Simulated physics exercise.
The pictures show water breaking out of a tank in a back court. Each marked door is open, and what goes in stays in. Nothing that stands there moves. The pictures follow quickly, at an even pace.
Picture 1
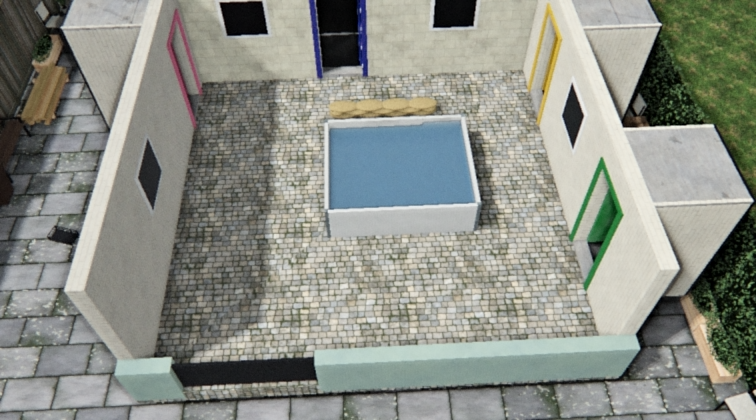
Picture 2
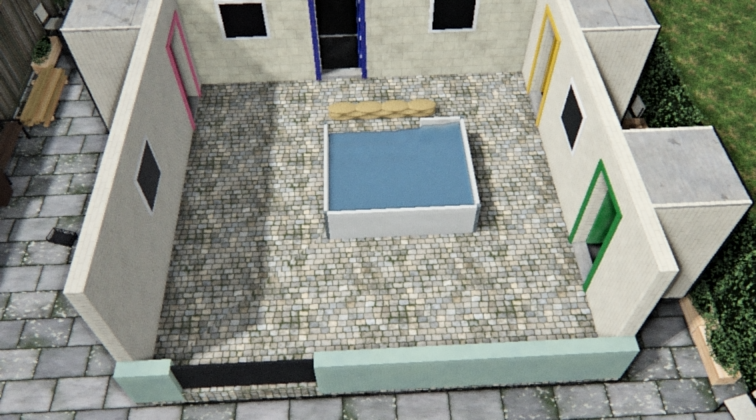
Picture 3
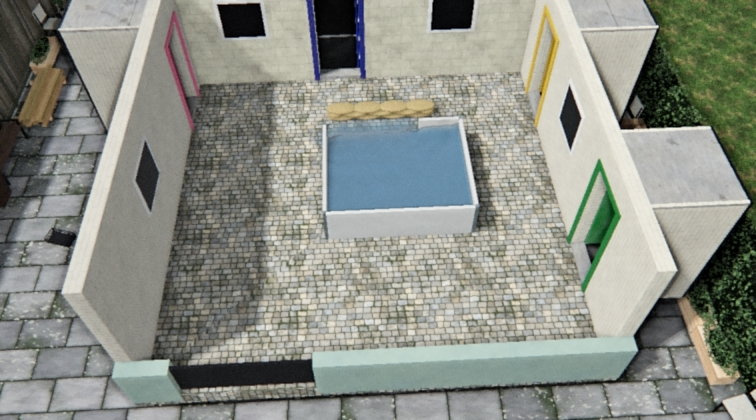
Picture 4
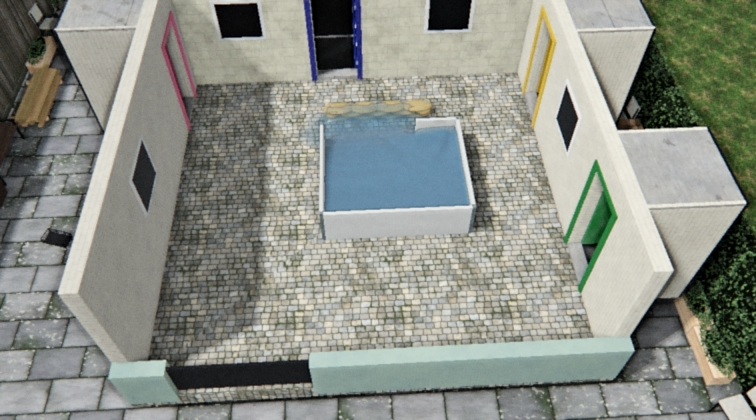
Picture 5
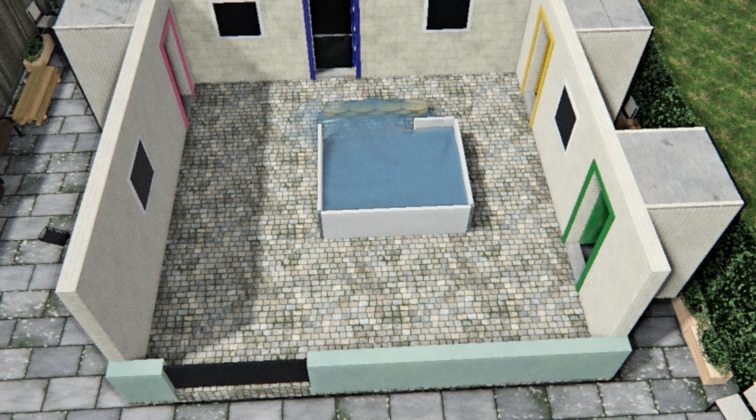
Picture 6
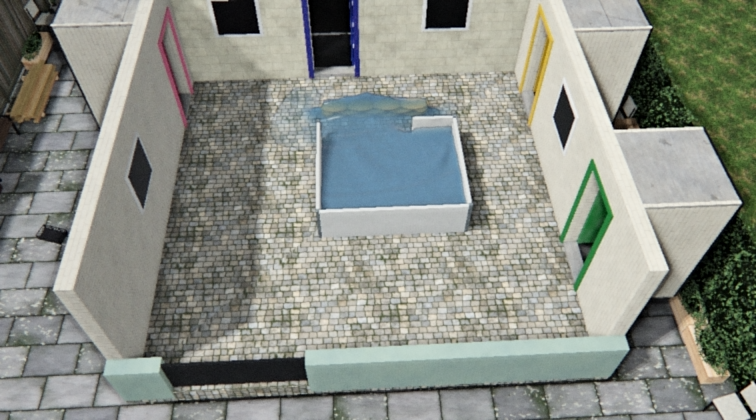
A white-walled tank of blue water stands in a cobbled courtyard, seen from high above as the view shifts very slightly. Tan sandbag-like objects lie behind it, with pink and blue doorways at left and back, yellow and green ones at right, and a pale green low wall in front. The still water ripples, then pours through a gap in the far side, spreading leftward around the tan row.
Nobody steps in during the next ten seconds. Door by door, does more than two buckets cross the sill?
One by one: The pink door lets in a lot; the green door admits no more than that; the yellow door lets in a lot; the blue door lets in a lot.
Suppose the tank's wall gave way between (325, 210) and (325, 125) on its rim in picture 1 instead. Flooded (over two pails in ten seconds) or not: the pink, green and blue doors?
One by one: The pink door passes that mark, the green door takes more, the blue door holds.
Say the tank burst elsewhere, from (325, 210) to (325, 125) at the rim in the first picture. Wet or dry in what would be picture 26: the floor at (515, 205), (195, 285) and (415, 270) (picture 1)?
In turn: Clear, awash, clear.
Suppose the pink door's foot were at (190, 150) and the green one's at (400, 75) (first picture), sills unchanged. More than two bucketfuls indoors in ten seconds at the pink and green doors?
The pink one passes that mark; the green one is over.
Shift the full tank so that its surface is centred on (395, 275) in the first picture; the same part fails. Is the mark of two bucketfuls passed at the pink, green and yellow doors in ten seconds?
Then: Pink floods, green holds, yellow is over.
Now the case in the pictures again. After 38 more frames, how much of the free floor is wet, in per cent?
Roughly 75 per cent.
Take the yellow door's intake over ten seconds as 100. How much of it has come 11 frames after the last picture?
Close to 5 %.
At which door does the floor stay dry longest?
The green-painted one.
A moment on, water covers 25 % of the floor; the pink door not reached, the green door not reached, the yellow door not reached, the blue door wet at the sill, nothing in.
Next, water covers 40 % of the floor; the pink door under two buckets in, the green door not reached, the yellow door under two buckets in, the blue door over two buckets in.
Then, water covers 50 % of the floor; the pink door far over two buckets in, the green door wet at the sill, nothing in, the yellow door over two buckets in, the blue door over two buckets in.
Later, water covers 75 % of the floor; the pink door far over two buckets in, the green door wet at the sill, nothing in, the yellow door over two buckets in, the blue door over two buckets in.
In the end, water covers 95 % of the floor; the pink door far over two buckets in, the green door wet at the sill, nothing in, the yellow door over two buckets in, the blue door over two buckets in.
